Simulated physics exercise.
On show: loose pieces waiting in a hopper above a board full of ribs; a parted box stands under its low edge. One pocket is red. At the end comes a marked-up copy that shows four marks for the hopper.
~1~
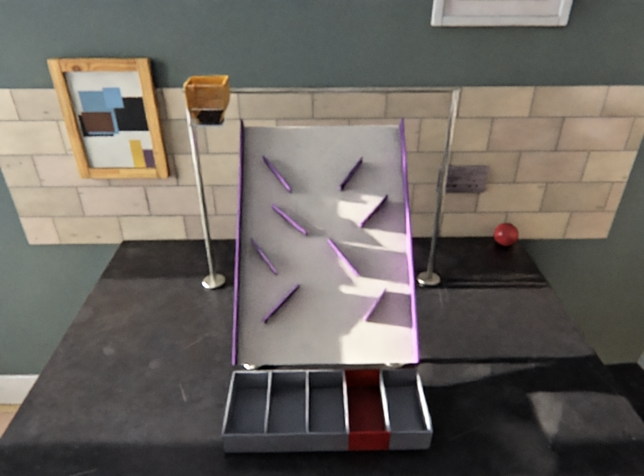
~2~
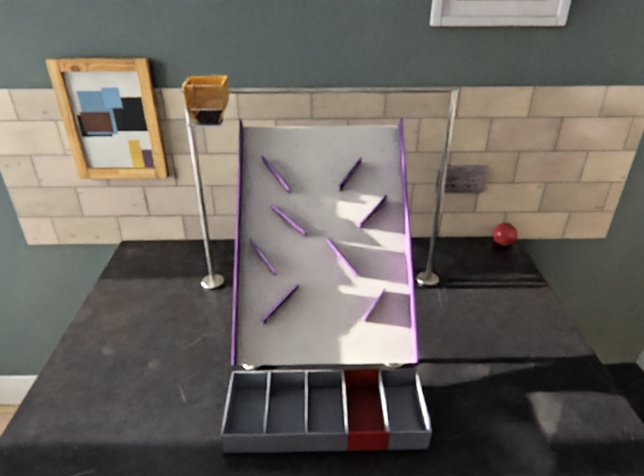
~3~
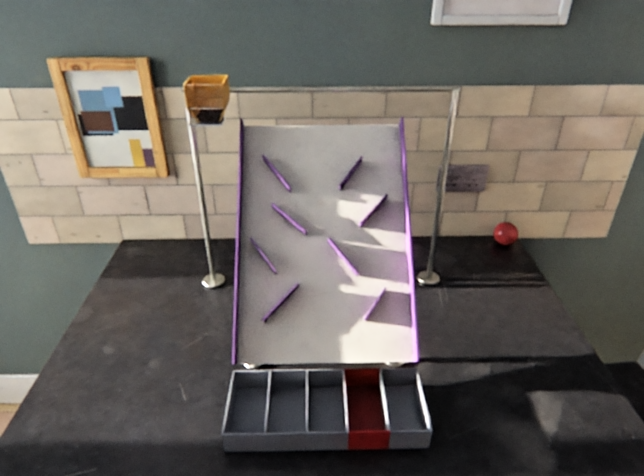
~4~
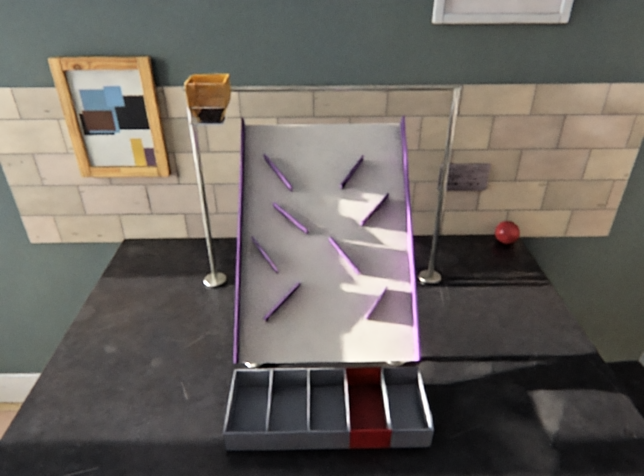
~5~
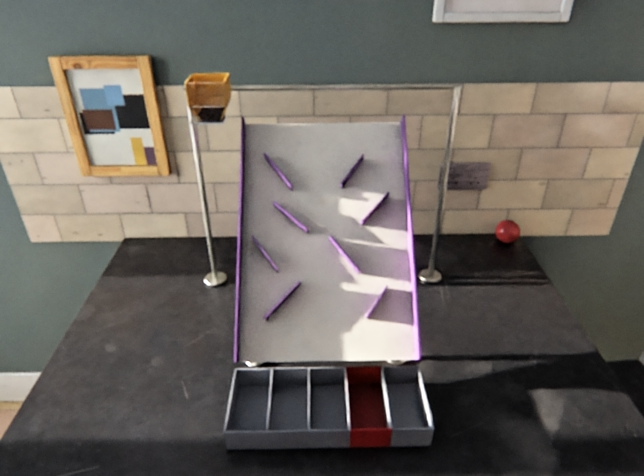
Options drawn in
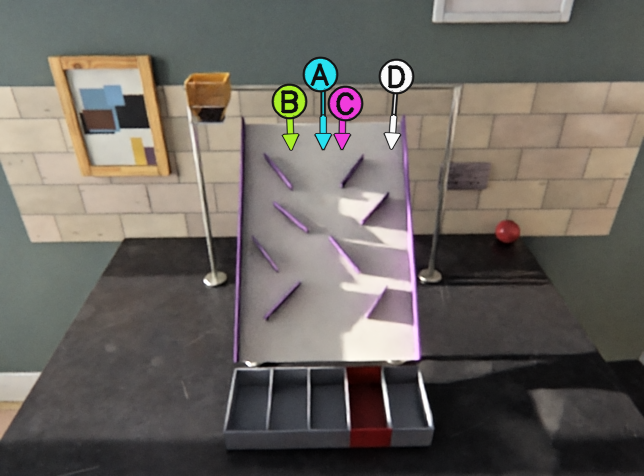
On a dark countertop against a tiled wall, a small orange hopper sat above a tilted board with purple ribs, over a divided tray with one red pocket, and nothing noticeably moved.
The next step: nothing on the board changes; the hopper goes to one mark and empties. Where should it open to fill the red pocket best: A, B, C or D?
I would pick mark B.
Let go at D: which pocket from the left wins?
The fifth from the left.
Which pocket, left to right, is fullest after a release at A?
It is the third one.
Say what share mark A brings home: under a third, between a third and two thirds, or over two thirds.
Mark A gives under a third.
On the marked copy, mark A meets the board at (323, 143); mark B meets the board at (290, 144); mark C meets the board at (342, 143); mark D meets the board at (391, 143).
With A, a small part in the red pocket, most in other pockets, a stray few outside the box.
With B, about a quarter in the red pocket, about two thirds in other pockets, a small part outside the box.
With C, a stray few in the red pocket, most in other pockets, a small part outside the box.
With D, a stray few in the red pocket, nearly all in other pockets.
